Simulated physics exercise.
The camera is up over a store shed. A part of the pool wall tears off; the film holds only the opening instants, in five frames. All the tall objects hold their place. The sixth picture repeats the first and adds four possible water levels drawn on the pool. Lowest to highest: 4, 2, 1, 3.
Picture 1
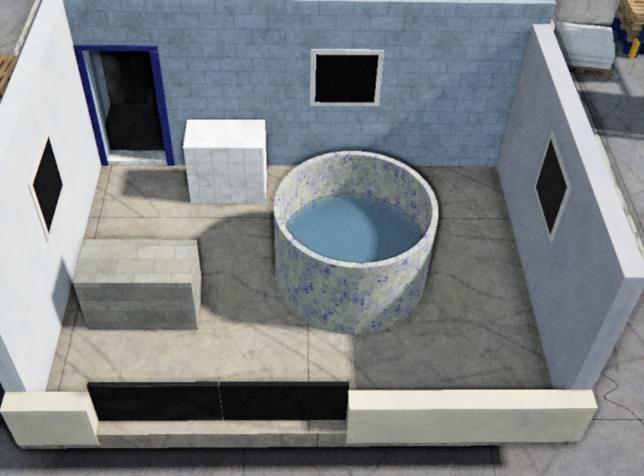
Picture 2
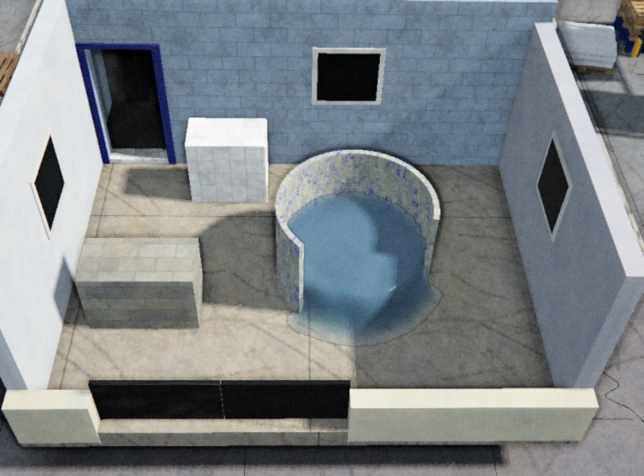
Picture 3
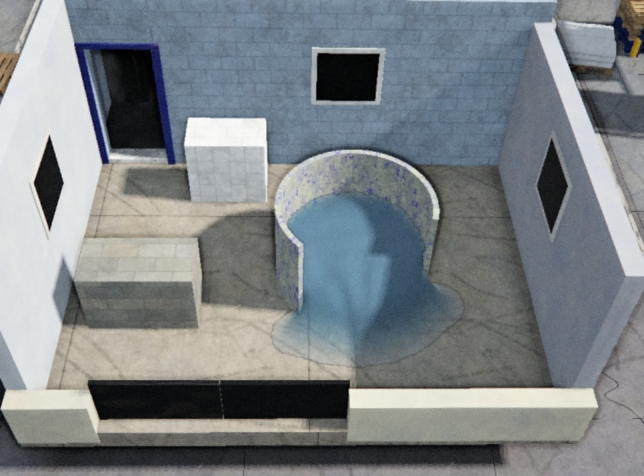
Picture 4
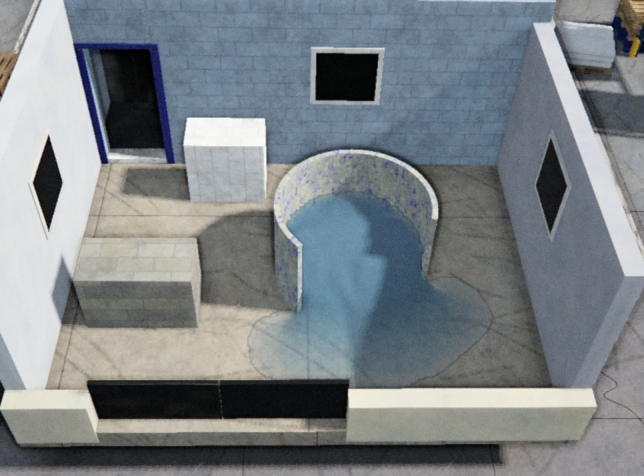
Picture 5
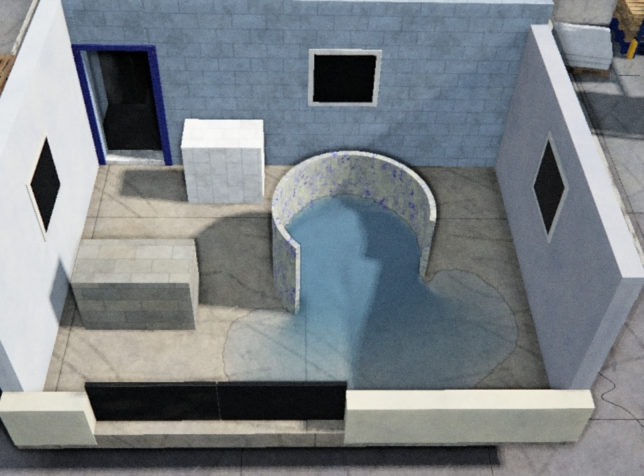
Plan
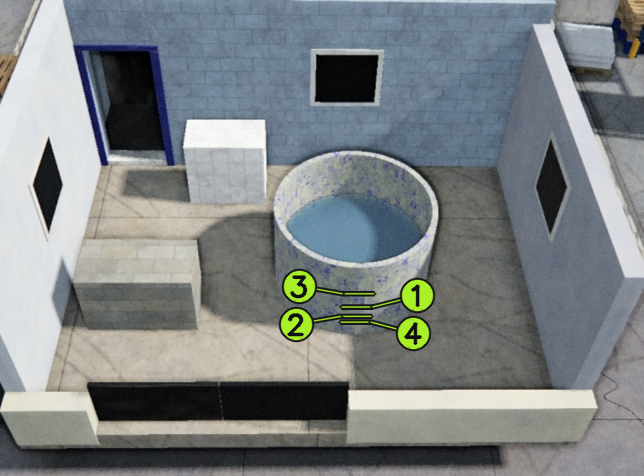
The footage shows a walled yard with a blue doorway, two pale blocks and a round speckled pool, whose front side opens; water pours out through the gap and spreads across the paved floor toward the front and both sides.
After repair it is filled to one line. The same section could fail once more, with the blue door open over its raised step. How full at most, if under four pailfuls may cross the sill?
I would pick line 1.
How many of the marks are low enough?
Three of them.
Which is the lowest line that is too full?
It is 3.
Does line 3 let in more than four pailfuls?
Yes, it does.
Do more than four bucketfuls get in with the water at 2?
No, that is safe.
On the marked copy, 1 at (357, 306); 2 at (356, 316); 3 at (358, 293); 4 at (355, 322); from the bottom up 4, 2, 1, 3.
With 1, a splash gets over, under a bucket.
With 2, nothing gets over.
With 3, about 9 bucketfuls get in.
With 4, nothing gets over.
